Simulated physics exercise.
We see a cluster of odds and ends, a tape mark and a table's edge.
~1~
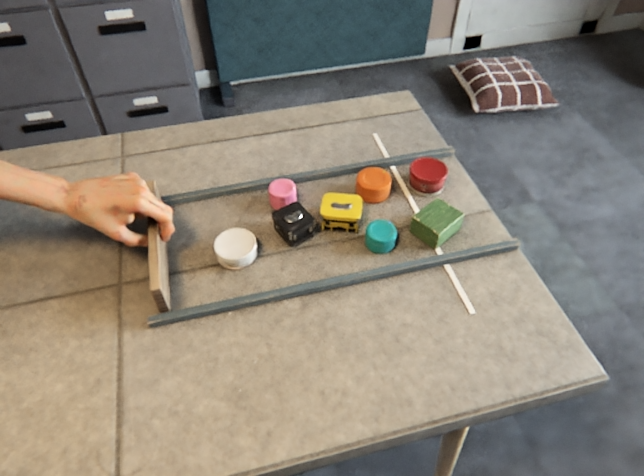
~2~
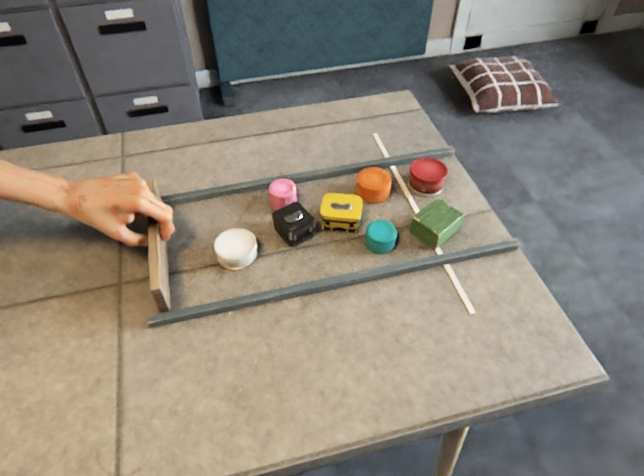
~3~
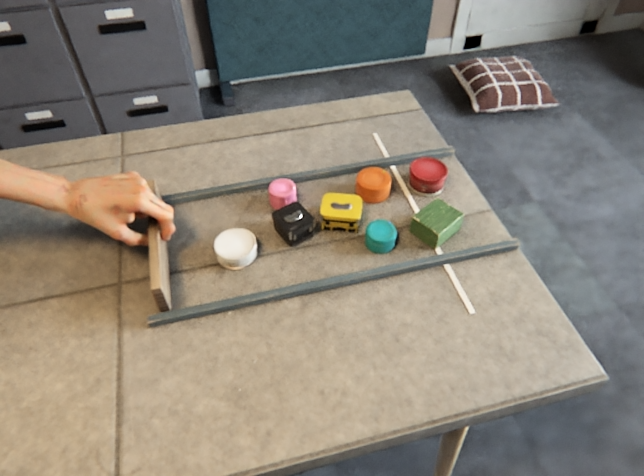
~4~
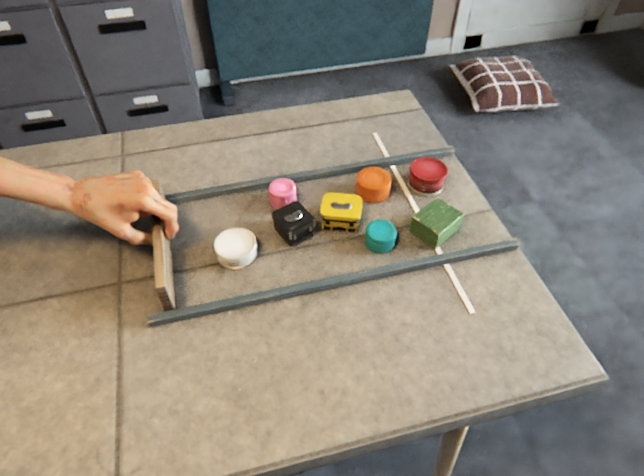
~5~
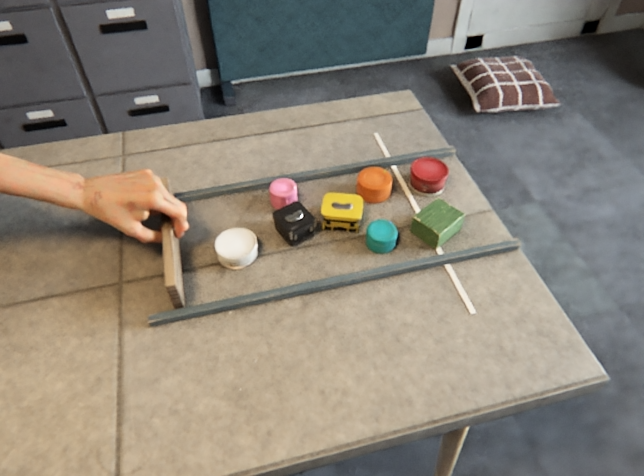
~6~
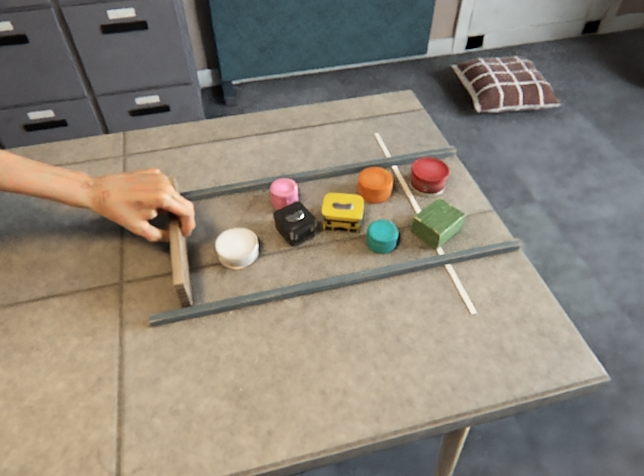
A hand at the left holds a wooden board upright and, after keeping still at first, slides it a short way right between two dark rails, the camera and everything else staying put. Seen from above, a grey-brown table stands in a room with grey drawers and a checked cushion. White, pink, black, yellow, turquoise, orange, green and red objects sit between the rails, near pale tape at right.
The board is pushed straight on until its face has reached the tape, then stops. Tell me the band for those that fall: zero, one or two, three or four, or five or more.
In the end the number that fall off is one or two.
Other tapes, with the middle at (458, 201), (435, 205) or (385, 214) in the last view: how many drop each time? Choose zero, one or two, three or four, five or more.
The falls would be more than four; either one or two; none at all.
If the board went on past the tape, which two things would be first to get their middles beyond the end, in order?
The order is the yellow case, then the red pot.
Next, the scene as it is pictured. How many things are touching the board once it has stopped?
3 of them.
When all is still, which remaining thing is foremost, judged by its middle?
That is the red pot.
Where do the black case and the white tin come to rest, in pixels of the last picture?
About (465, 195), and the other about (443, 213).
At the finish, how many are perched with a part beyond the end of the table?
That would be 1.
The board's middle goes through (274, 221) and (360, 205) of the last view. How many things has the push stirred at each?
The counts are 3 and 7.
Soon after, none off yet; red pot at rest near (429, 176); green block at rest near (438, 223); orange lid at rest near (375, 185).
Then, none off yet; red pot at rest near (429, 176); green block at rest near (438, 223); orange lid at rest near (378, 182).
Further on, none off yet; red pot moved about its own width near (457, 160); green block moved a little near (455, 226); orange lid moved about its own width near (415, 178).
At rest, the number that fall off is one or two; fallen, yellow case.
